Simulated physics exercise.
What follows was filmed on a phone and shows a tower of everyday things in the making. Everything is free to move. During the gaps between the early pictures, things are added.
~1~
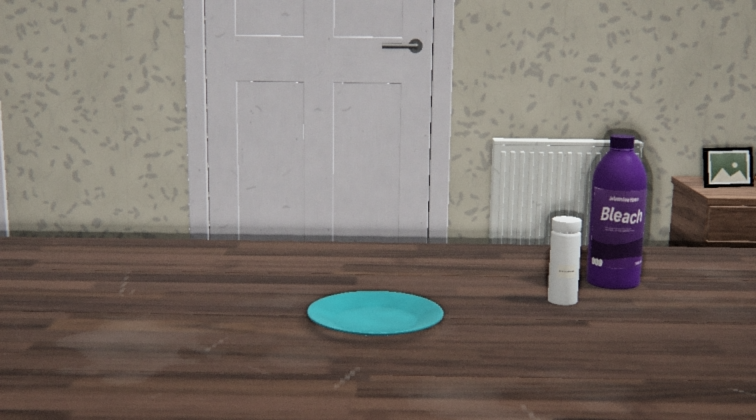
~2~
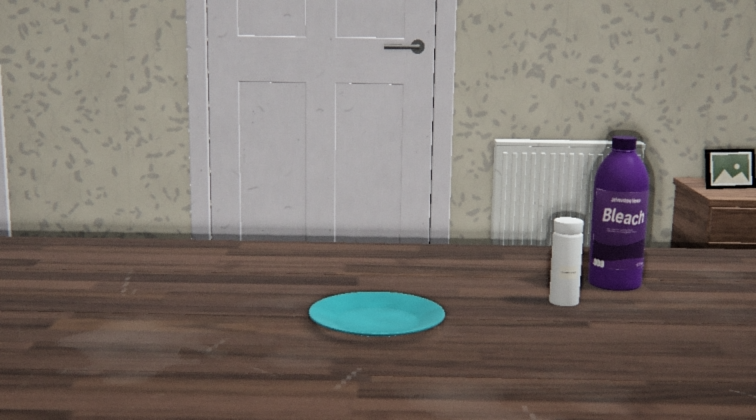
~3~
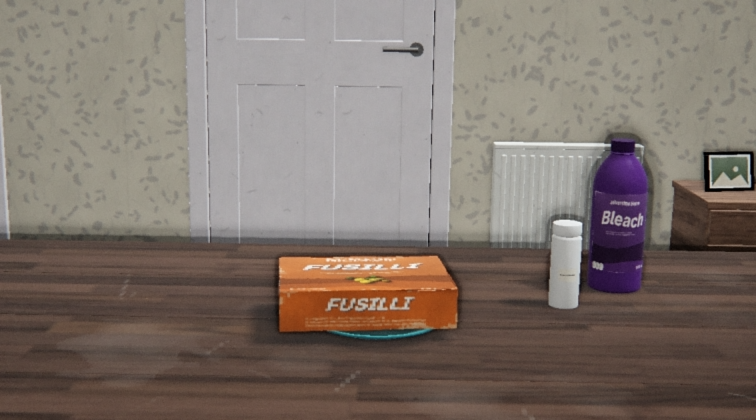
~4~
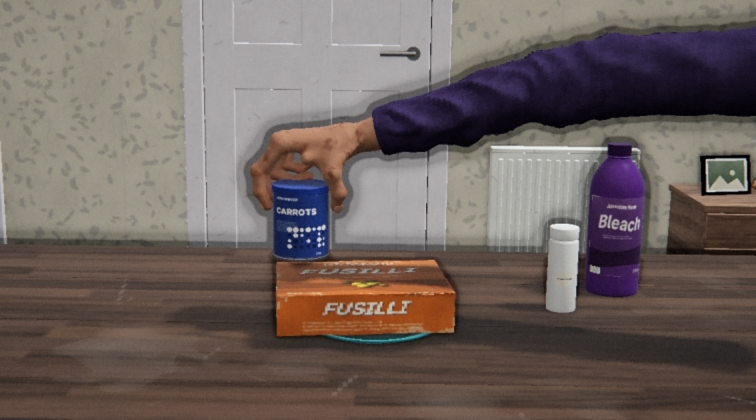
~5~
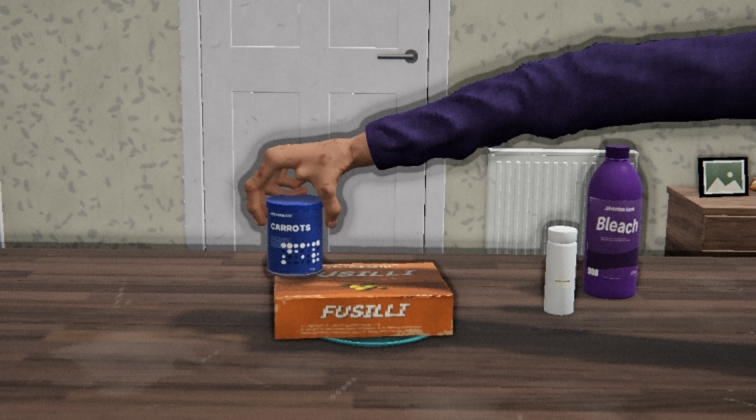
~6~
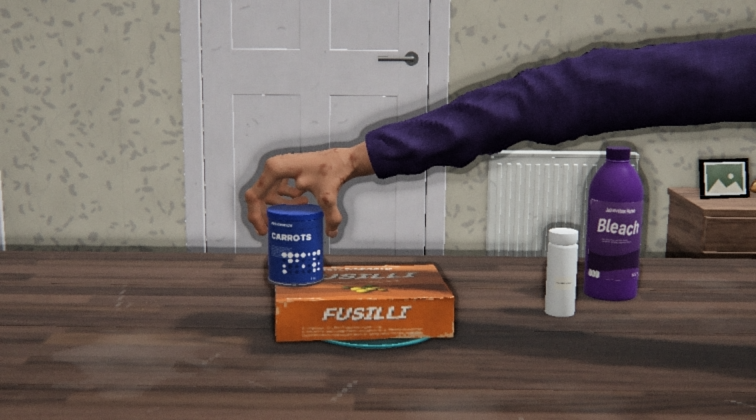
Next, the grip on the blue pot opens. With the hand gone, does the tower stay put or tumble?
The tower stays put.
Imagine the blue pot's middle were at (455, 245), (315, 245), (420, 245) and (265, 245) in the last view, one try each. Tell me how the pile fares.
Going through the four cases in order, the pile tumbles down, then stands firm, then stands firm, and finally tumbles down.
Then, 0.20 s later than the last frame, all is still.
Then, 0.40 s later than the last frame, blue pot resting near (296, 246).
When it is over, all 5 as before. End places, in pixels of the last picture, blue pot near (296, 246). The pile stays up.
